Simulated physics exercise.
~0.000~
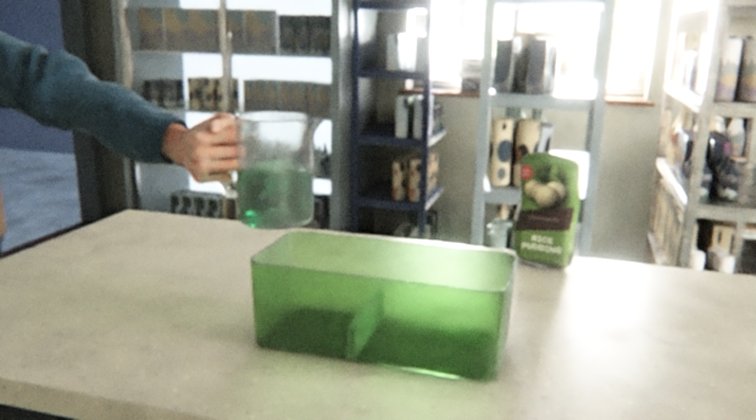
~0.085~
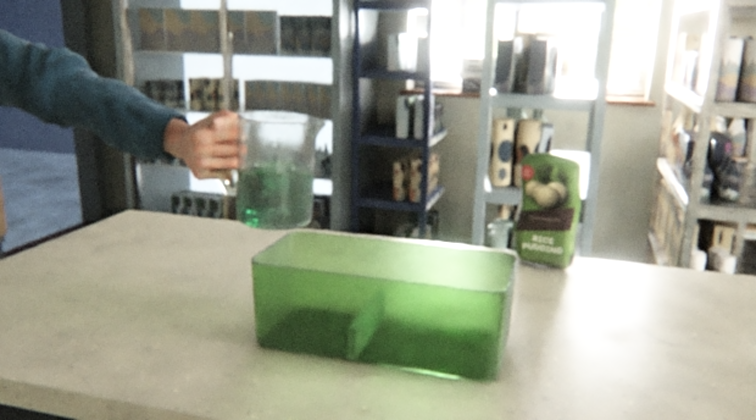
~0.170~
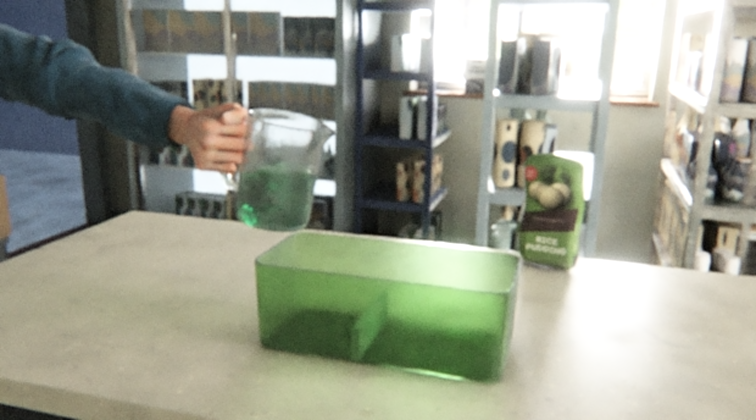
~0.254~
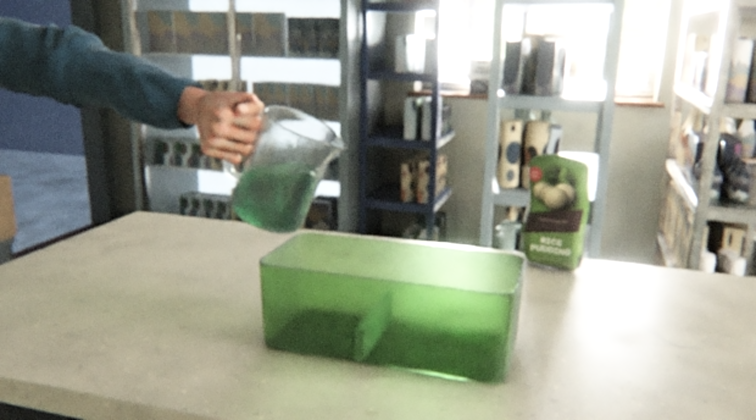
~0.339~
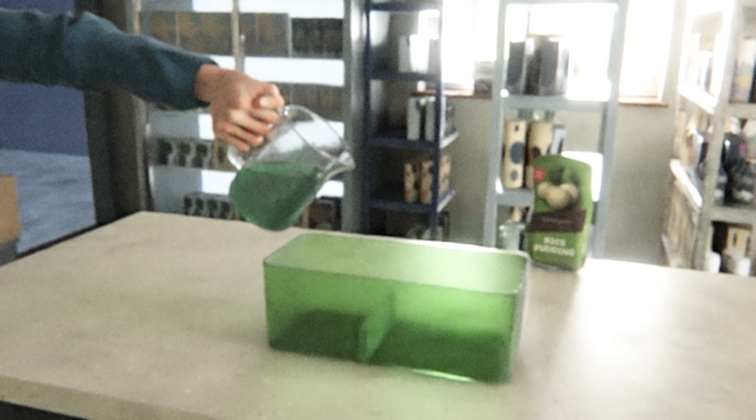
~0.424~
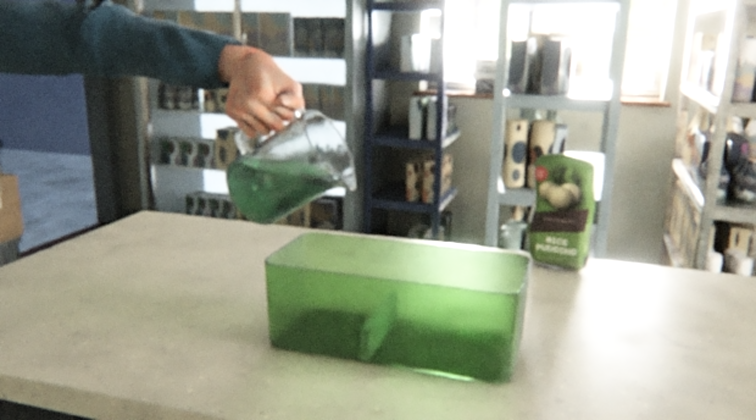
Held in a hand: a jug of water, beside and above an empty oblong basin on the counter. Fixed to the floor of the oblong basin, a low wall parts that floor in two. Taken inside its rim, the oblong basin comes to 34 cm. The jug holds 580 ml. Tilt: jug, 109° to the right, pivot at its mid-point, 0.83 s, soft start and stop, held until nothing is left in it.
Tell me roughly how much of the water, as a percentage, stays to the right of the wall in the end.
Around 28 per cent stays on the right.
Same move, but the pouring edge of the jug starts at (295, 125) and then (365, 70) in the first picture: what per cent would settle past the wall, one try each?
Try 1: 5 %; try 2: 85 %.
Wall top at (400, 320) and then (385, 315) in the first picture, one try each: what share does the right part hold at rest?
Around 10 and 5 percent, in that order.
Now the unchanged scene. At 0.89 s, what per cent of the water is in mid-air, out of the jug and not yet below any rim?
It comes to some 8 percent of the total.
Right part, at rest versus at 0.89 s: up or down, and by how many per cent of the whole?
Result: An increase, close to 4.
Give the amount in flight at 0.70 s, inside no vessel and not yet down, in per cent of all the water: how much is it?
Near 18 in a hundred.
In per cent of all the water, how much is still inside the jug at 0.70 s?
I'd put it near 64 percent.
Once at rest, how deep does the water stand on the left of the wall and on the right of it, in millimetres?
Left part: About 22 mm; right part: About 6 mm.
Then, 0.70 s in, the tilt is 102° and 64 per cent is still to pour, 14 is left of the wall and 3 right of it.
Then, 0.89 s in, the tilt is 109° and 18 per cent is still to pour, 50 is left of the wall and 24 right of it.
Then, 1.10 s in, the tilt is 109° and 2 per cent is still to pour, 68 is left of the wall and 27 right of it.
Then, 1.33 s in, the tilt is 109° and 0 per cent is still to pour, 72 is left of the wall and 28 right of it.
Finally, 72 per cent lies left of the wall, 28 right of it and 1 outside.
